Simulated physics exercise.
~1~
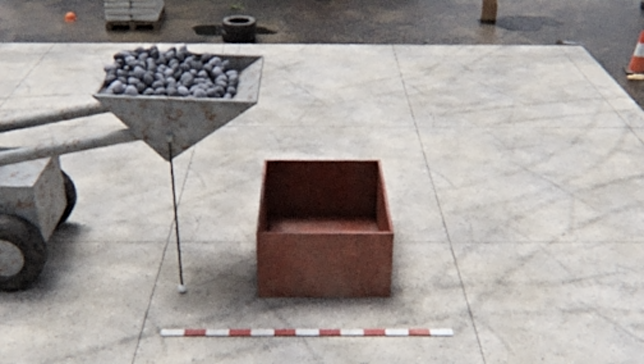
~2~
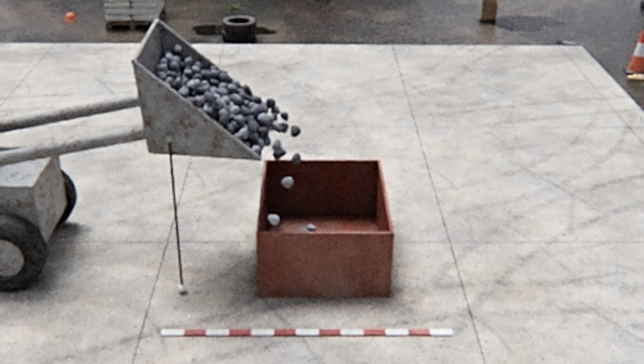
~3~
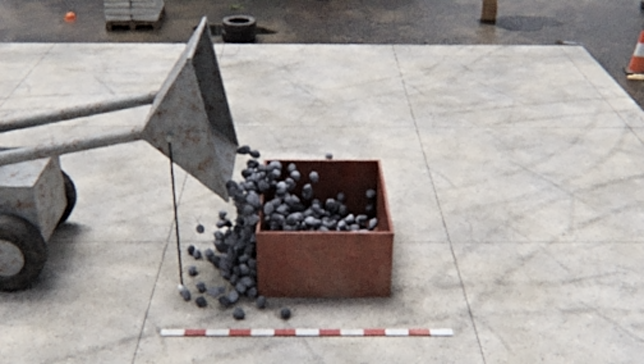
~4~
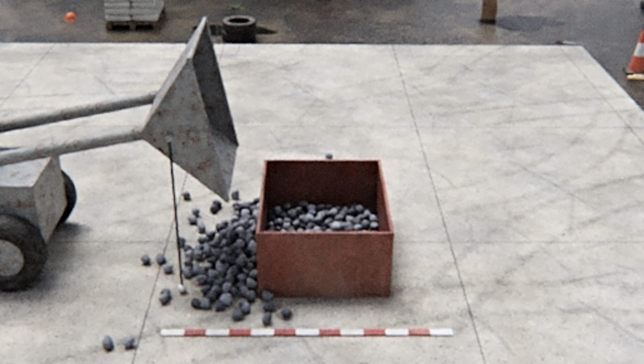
On a pale concrete slab with darker ground behind it, seen from the side and slightly above, a grey loader stands at the left with its bucket heaped with dark grey stones. An open rust-red bin sits near the middle, behind a red-and-white striped staff, and a thin rod with a white ball hangs below the bucket. The bucket tips to the right and the first few stones drop into the bin. It then tips steeply, and stones pour both into the bin and onto the slab before it. Finally the bucket hangs empty, with most stones in the bin and a large pile spread against its left side.
